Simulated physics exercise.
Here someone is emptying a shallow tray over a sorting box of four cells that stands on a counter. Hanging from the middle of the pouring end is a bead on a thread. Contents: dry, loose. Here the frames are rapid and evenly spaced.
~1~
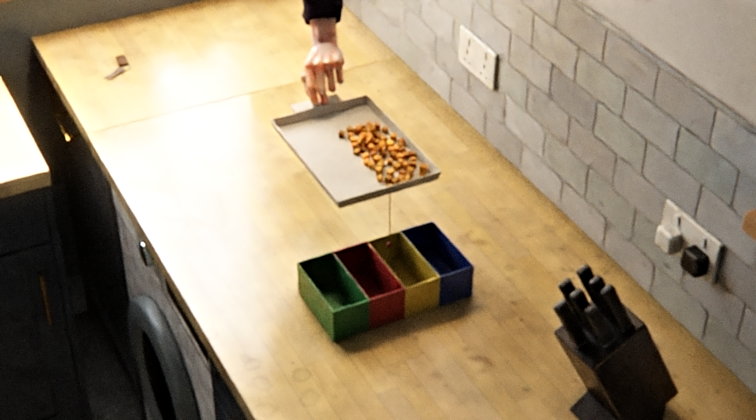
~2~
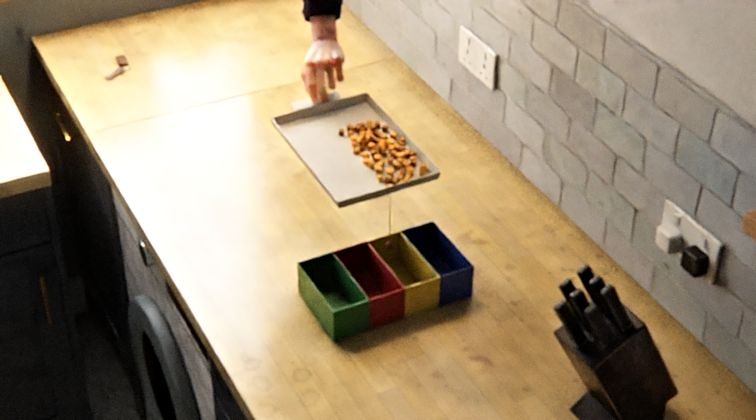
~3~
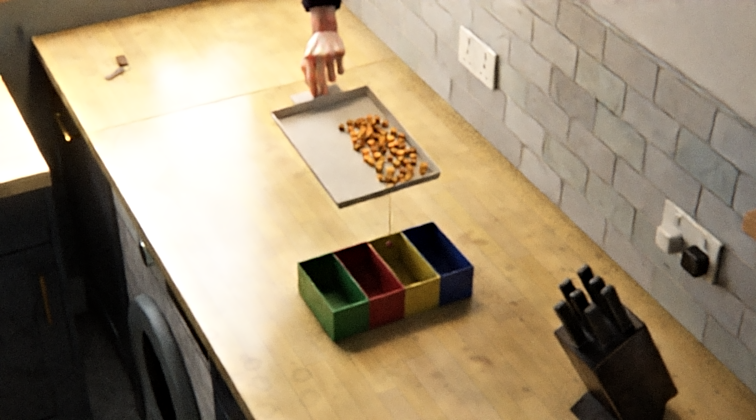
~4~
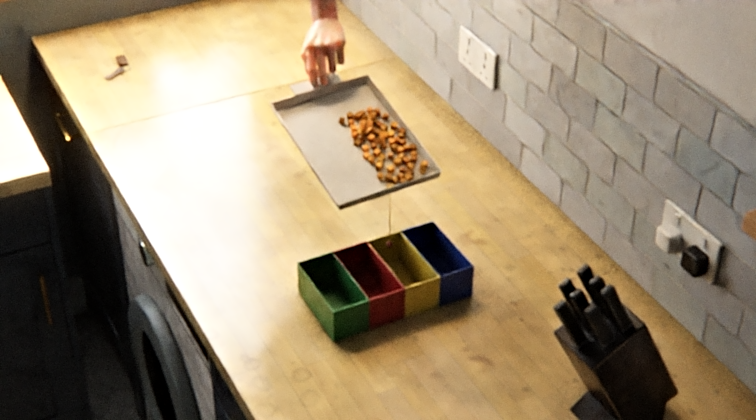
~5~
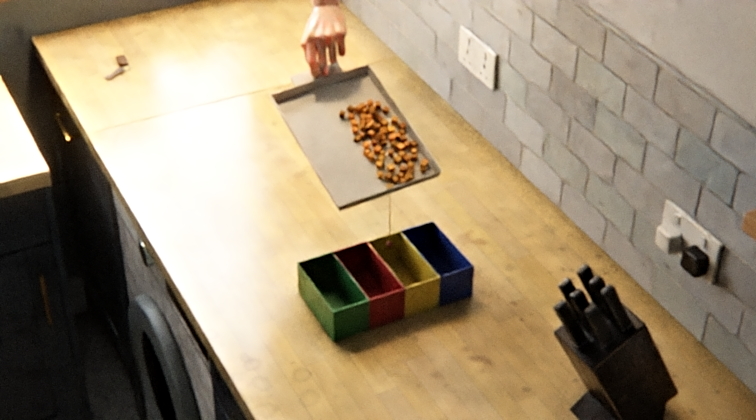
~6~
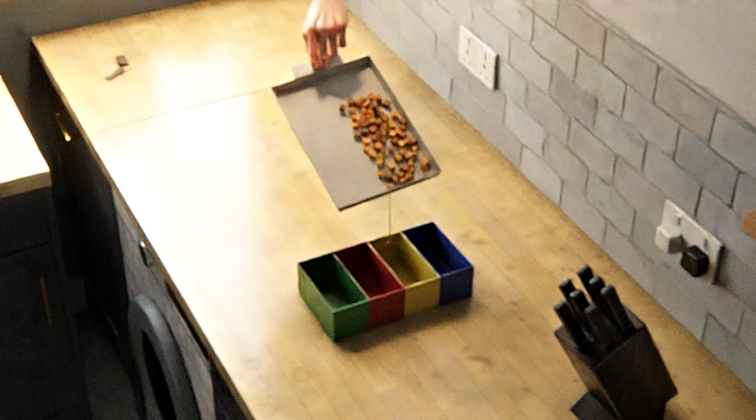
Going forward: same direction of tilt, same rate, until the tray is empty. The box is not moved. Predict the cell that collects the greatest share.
The red cell collects the greatest share.
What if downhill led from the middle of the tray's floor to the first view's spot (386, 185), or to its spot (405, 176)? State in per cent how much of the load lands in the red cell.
I'd say some 20 in a hundred at first, then 0 in a hundred.
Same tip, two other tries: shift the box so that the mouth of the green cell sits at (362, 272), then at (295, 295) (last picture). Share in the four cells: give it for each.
You'd get near 80 percent first and near 90 percent next.
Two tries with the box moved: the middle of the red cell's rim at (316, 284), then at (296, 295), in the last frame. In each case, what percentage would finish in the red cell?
About 0 per cent, then about 0 per cent.
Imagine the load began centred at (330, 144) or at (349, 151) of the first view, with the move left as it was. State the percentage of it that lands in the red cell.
Close to 50 in a hundred, then close to 40 in a hundred.
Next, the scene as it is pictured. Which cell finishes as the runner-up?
Next after the leader comes the cell in yellow.
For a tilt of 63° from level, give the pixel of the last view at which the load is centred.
Its middle sits at about pixel (387, 178).
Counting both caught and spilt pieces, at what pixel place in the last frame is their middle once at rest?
It settles centred around (384, 304).
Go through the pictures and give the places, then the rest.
The first frame shows corners of the pouring end at (339, 199) and (438, 171), level; middle of the load at (382, 149), croutons; bead on its thread at (390, 244); green cell at (351, 318); red cell at (387, 306); yellow cell at (422, 295); blue cell at (456, 283).
The second frame shows corners of the pouring end at (339, 200) and (438, 171), level; middle of the load at (382, 148).
The third frame shows corners of the pouring end at (339, 201) and (438, 170), tipped barely, lowest at the left corner; middle of the load at (382, 145).
The fourth frame shows corners of the pouring end at (339, 203) and (439, 170), tipped a little, lowest at the left corner; middle of the load at (382, 141).
The fifth frame shows corners of the pouring end at (340, 204) and (439, 170), tipped a little, lowest at the left corner; middle of the load at (383, 137).
The sixth frame shows corners of the pouring end at (340, 206) and (439, 170), tipped clearly, lowest at the left corner; middle of the load at (383, 133); green cell at (351, 318); red cell at (387, 306); yellow cell at (422, 295); blue cell at (456, 283).
Soon, tray tipped steeply; nearly all on the tray; a stray few falling or outside the box.
A while on, tray tipped past a quarter turn; most on the tray; a small part in the green cell; a small part in the red cell; a stray few in the yellow cell; a stray few falling or outside the box.
Towards the end, tray tipped past a quarter turn; about half in the red cell; about a quarter in the yellow cell; a small part in the green cell; a small part in the blue cell; a small part falling or outside the box.
Finally, tray tipped past a quarter turn; about half in the red cell; about a quarter in the yellow cell; a small part in the green cell; a small part in the blue cell; a small part outside the box.
